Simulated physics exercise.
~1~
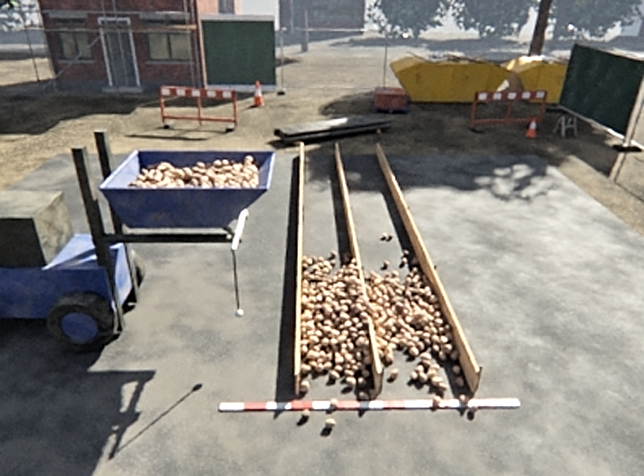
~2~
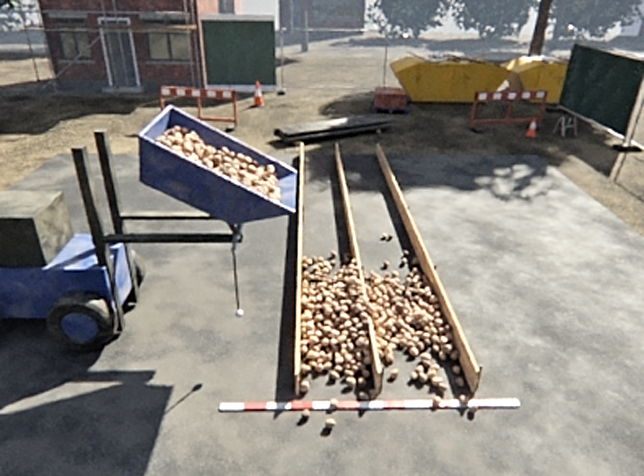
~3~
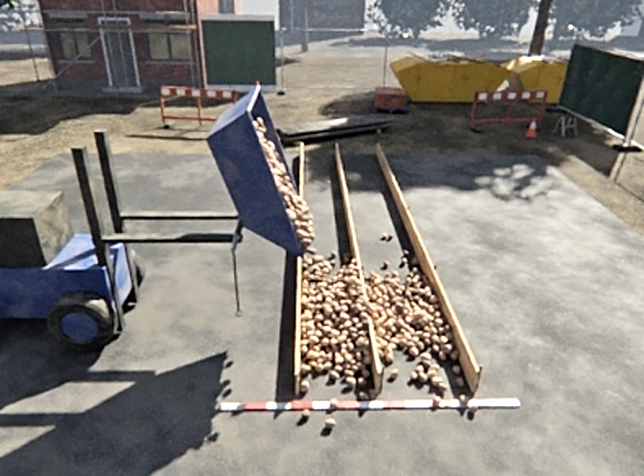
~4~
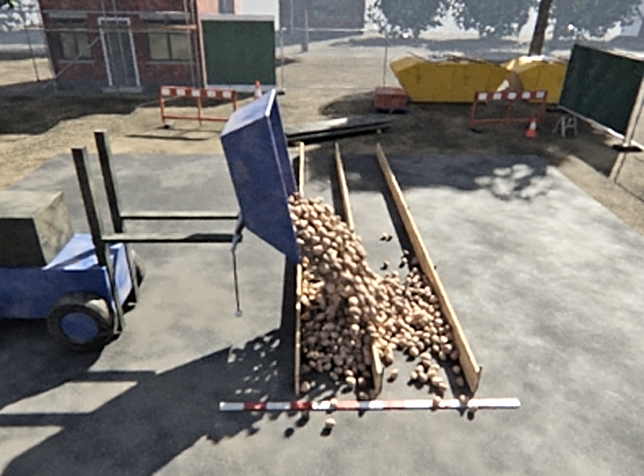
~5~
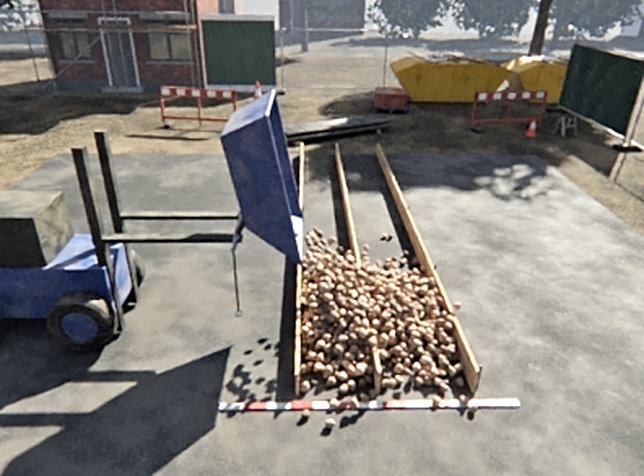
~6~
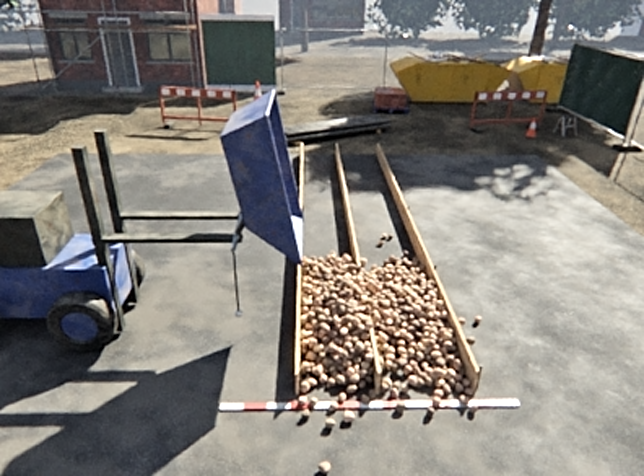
A blue fork truck stands at the left of a sunlit paved yard, seen from above, holding up a blue skip full of pale brown stones. To its right, three long wooden boards form two bays, with earlier stones lying at their near end beside a red and white staff. Behind are a brick building, barriers and a yellow container. The skip tips steeply to the right, and its load pours into the near bay, then spreads over the middle board into the far one. The skip stays tilted as the heap settles across both bays, a few stones lying outside.
